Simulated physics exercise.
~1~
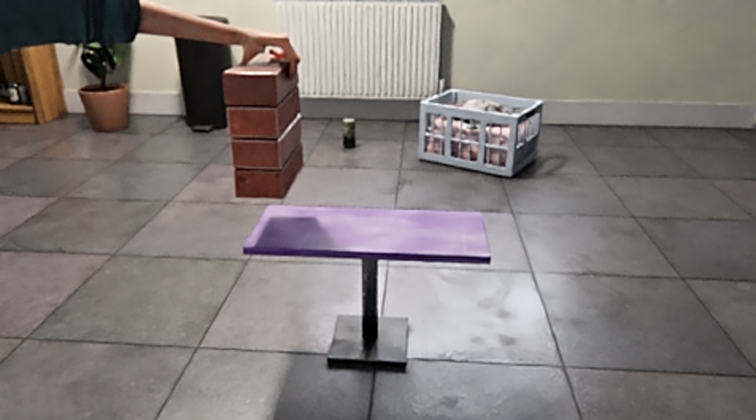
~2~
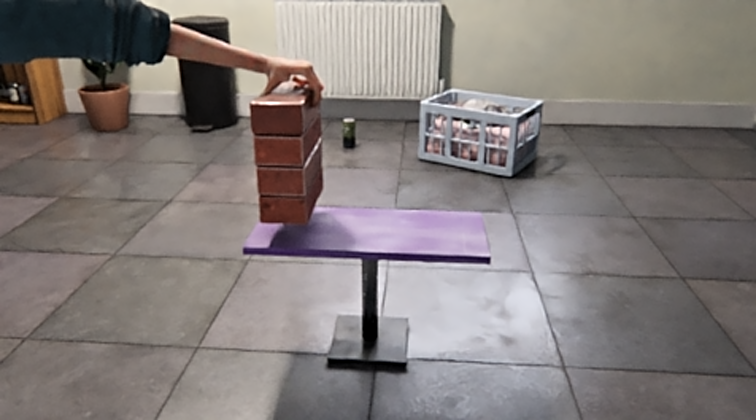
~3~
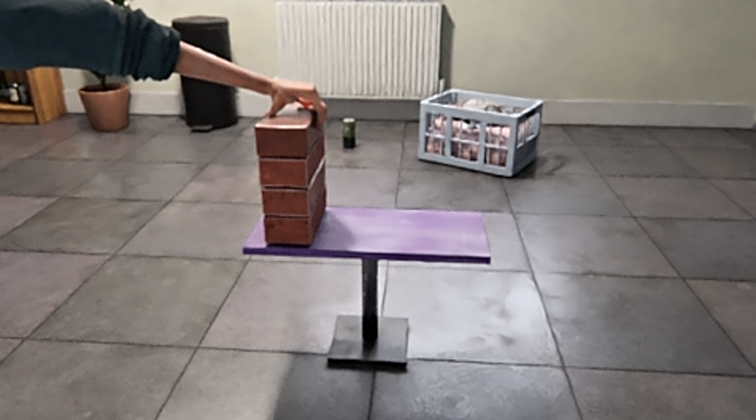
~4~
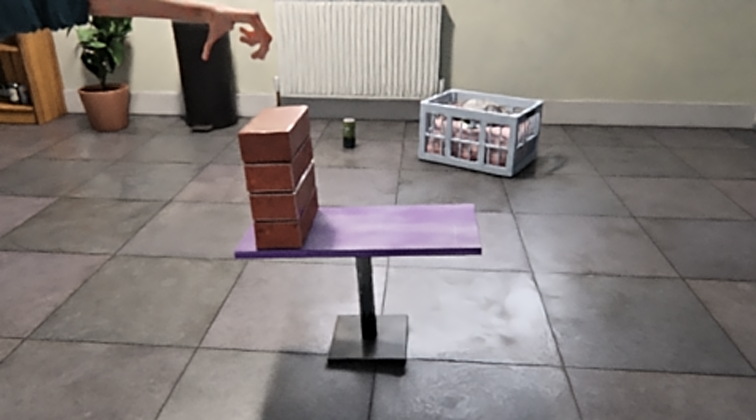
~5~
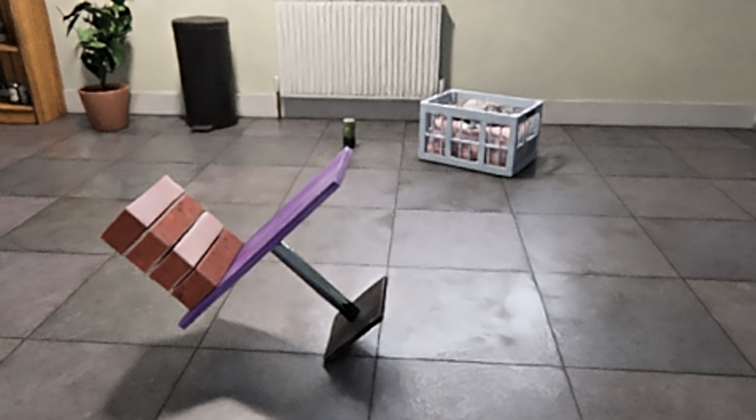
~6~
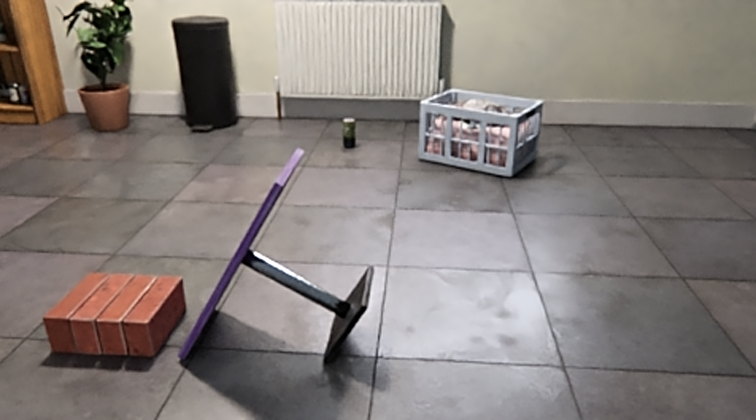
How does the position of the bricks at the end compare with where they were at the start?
At the start the bricks were held in the air above the left part of the purple table. By the end they were lower and farther left, lying on the floor beside the tipped table.
